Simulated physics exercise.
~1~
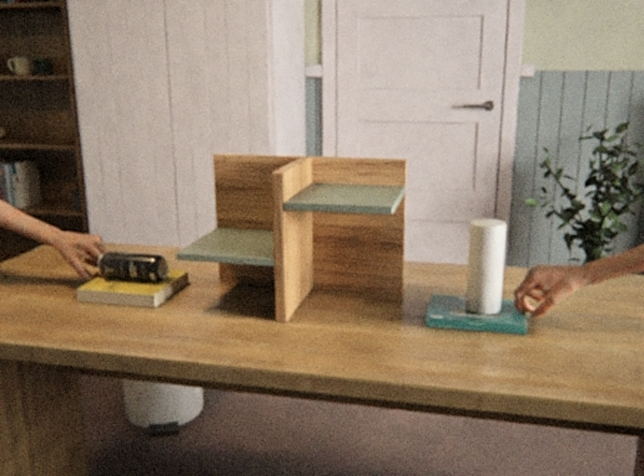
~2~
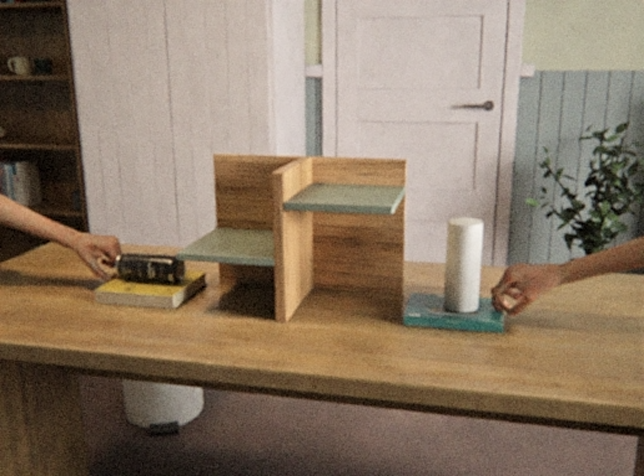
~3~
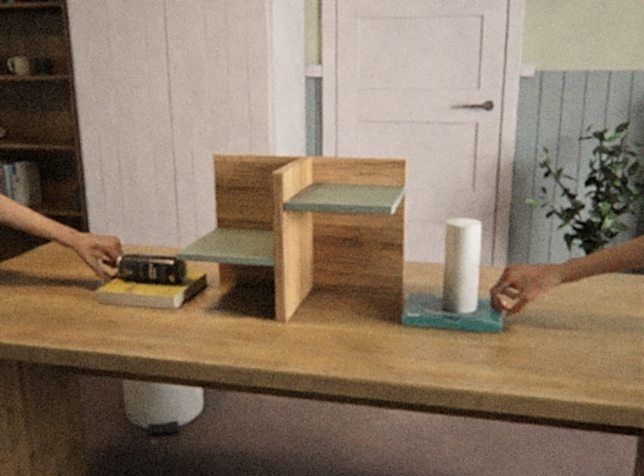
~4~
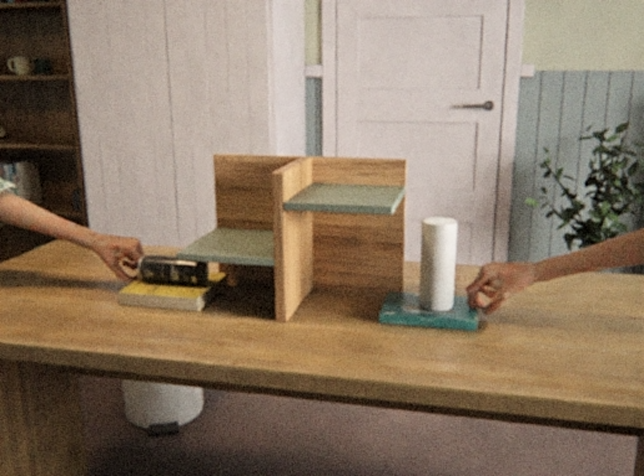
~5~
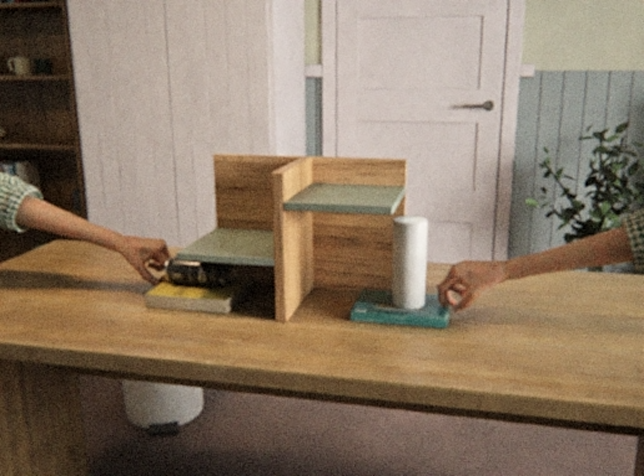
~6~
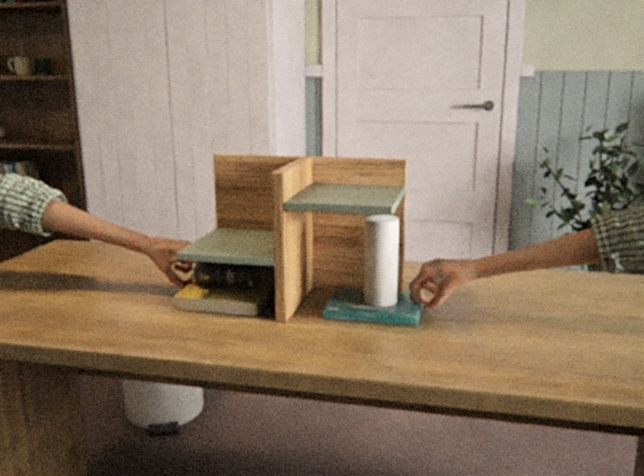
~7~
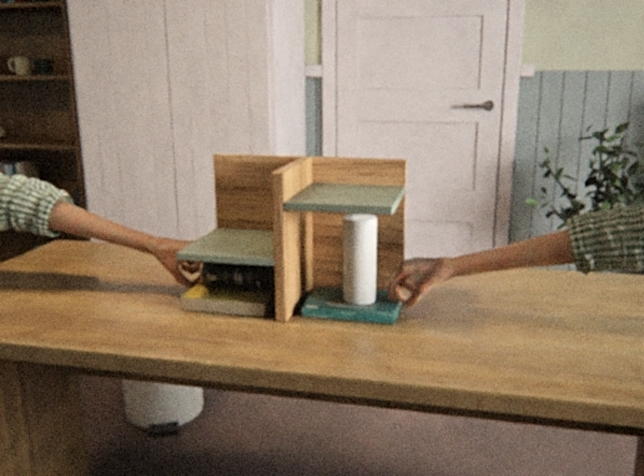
On a wooden table, two hands sliding a yellow book carrying a black can and a turquoise packet carrying an upright white candle under shelves.
